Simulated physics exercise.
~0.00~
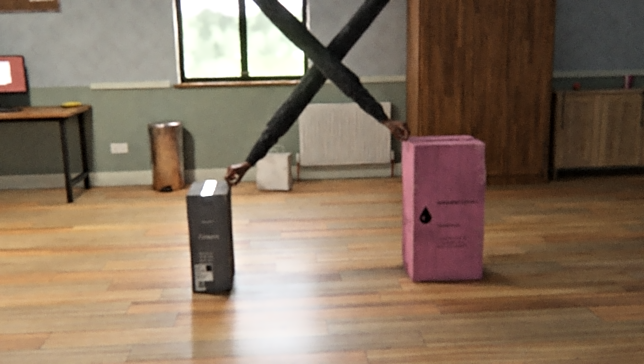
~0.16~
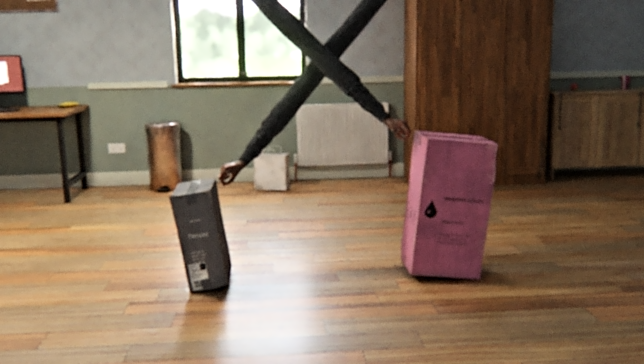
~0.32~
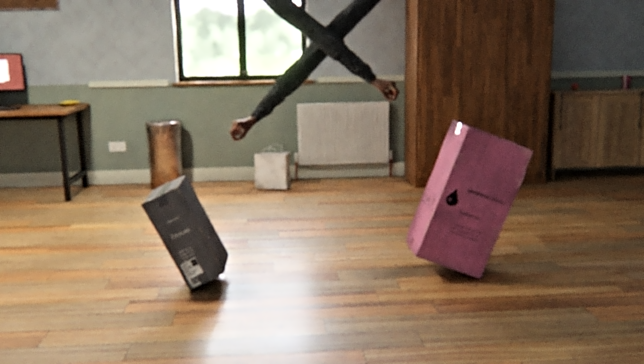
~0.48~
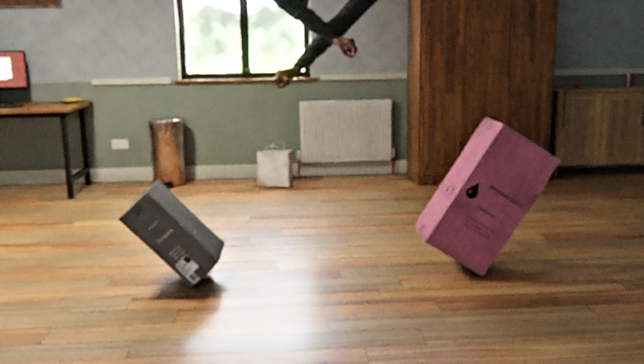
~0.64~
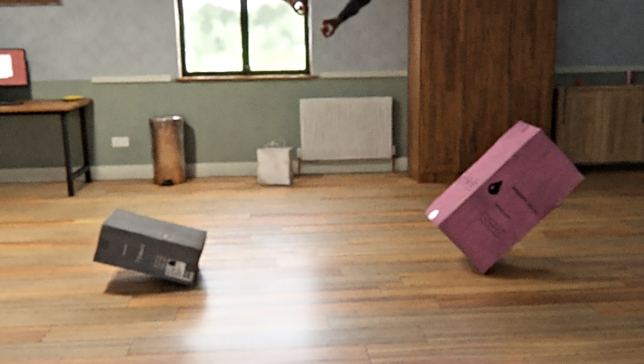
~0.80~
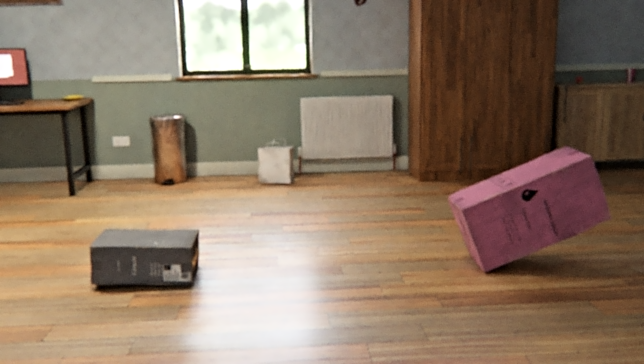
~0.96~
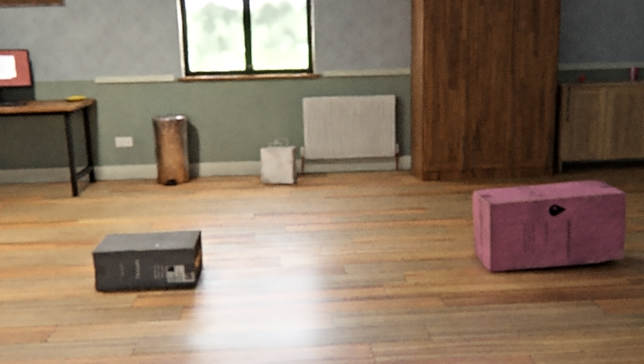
The clip shows two crossed arms releasing a grey parcel and a taller pink box standing on a wooden floor, then drawing up out of view as the parcel tips left and the box tips right, the parcel landing on its side first and the box following.
